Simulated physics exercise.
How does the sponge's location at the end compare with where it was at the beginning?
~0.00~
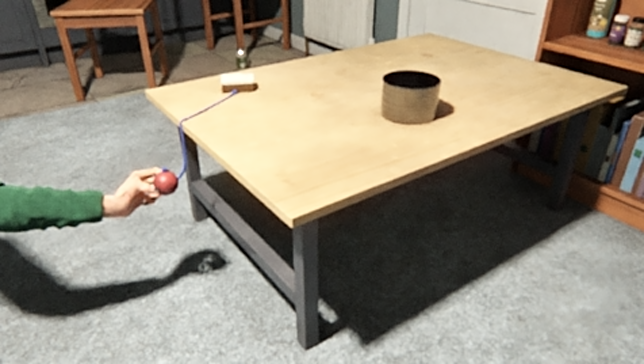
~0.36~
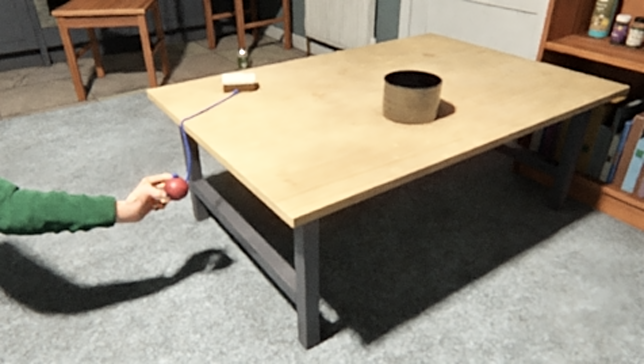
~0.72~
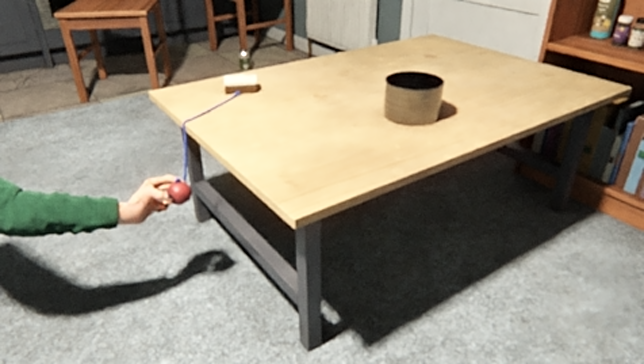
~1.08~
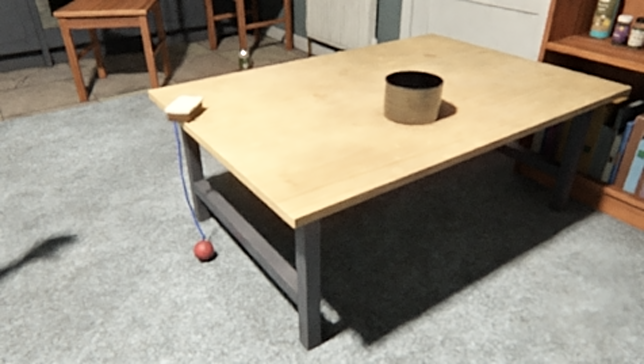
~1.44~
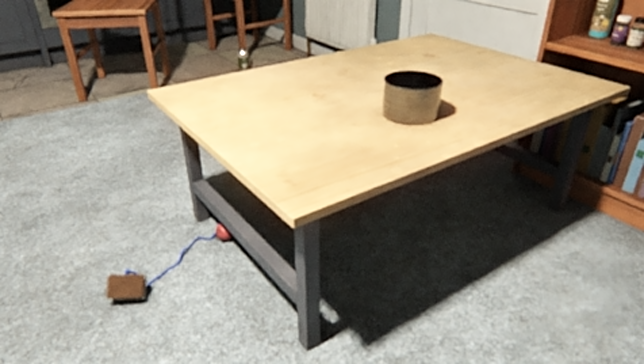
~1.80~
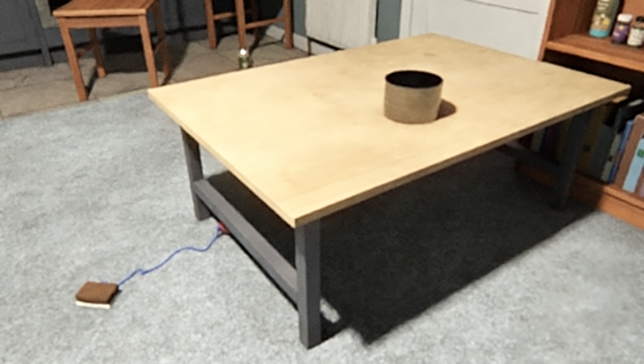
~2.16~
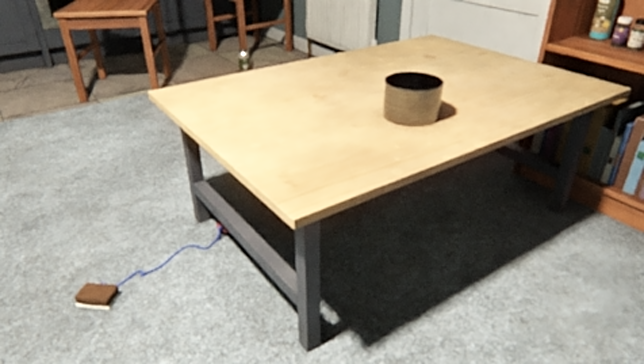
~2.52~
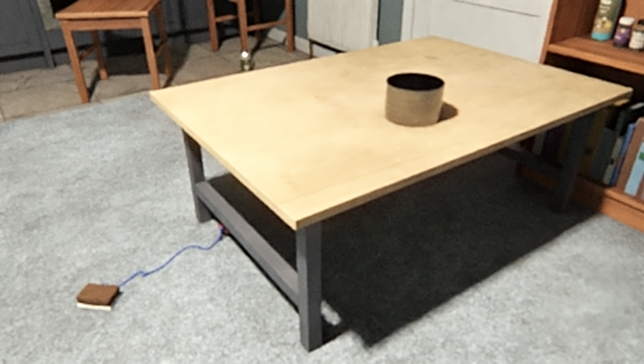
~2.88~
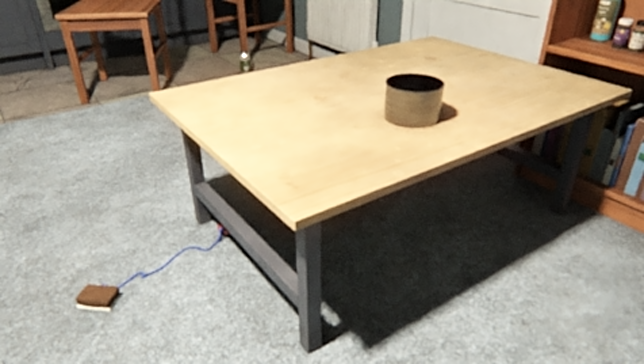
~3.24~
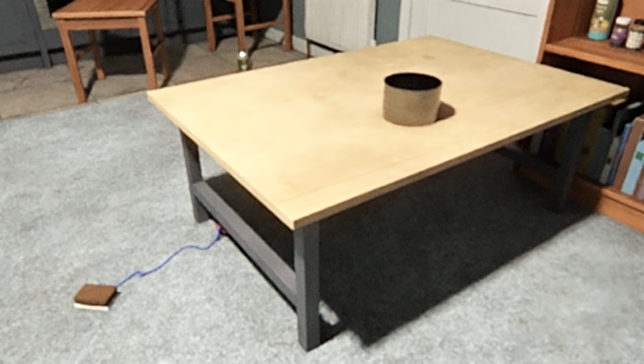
At the start the sponge sits on the tabletop near the left end, but by the end it is lying on the carpet to the left of the table.
